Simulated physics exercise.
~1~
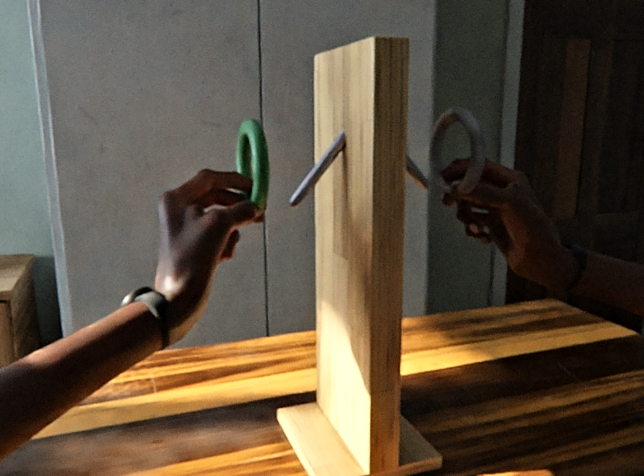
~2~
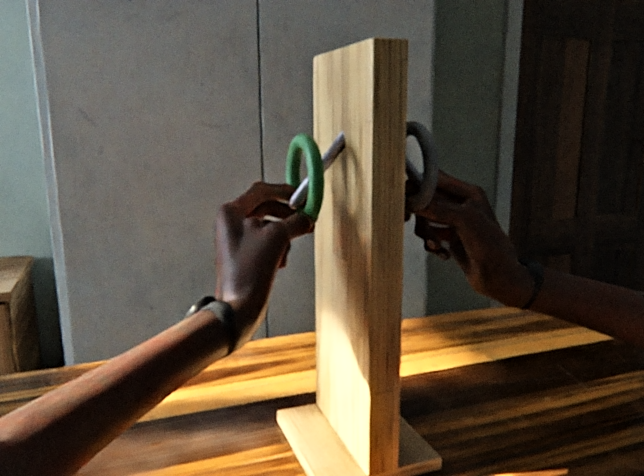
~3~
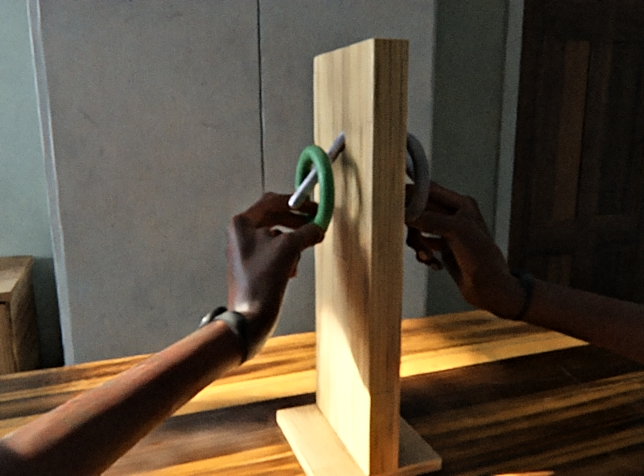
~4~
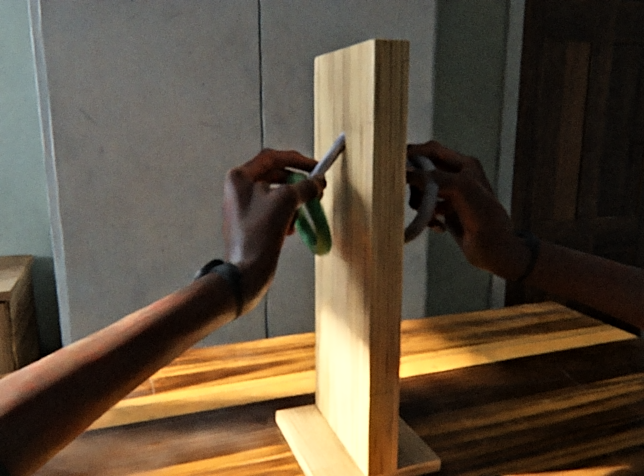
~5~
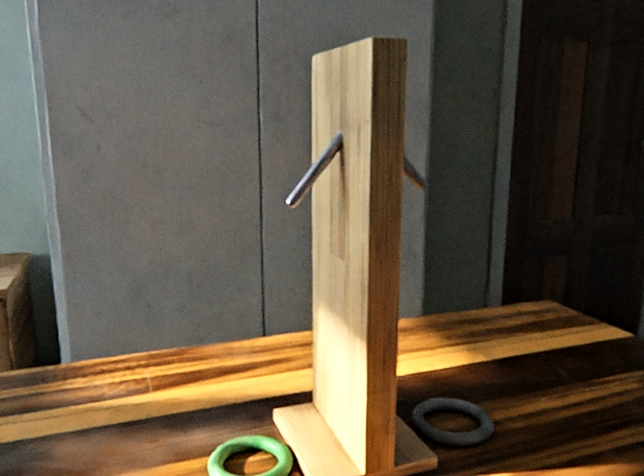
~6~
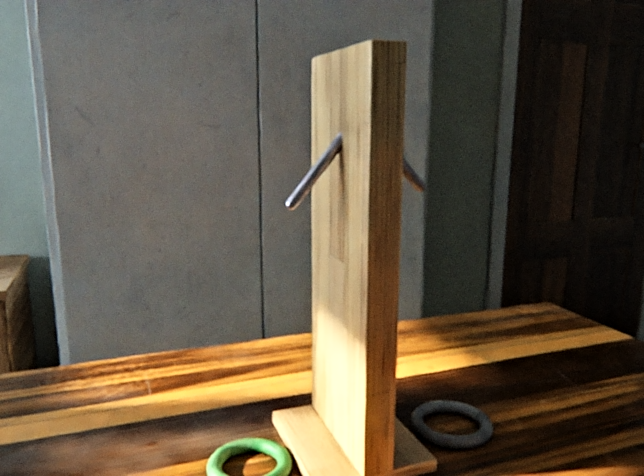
At a wooden table, two hands bringing green and grey rings to a stand's slanted pegs, both rings ending on the tabletop.
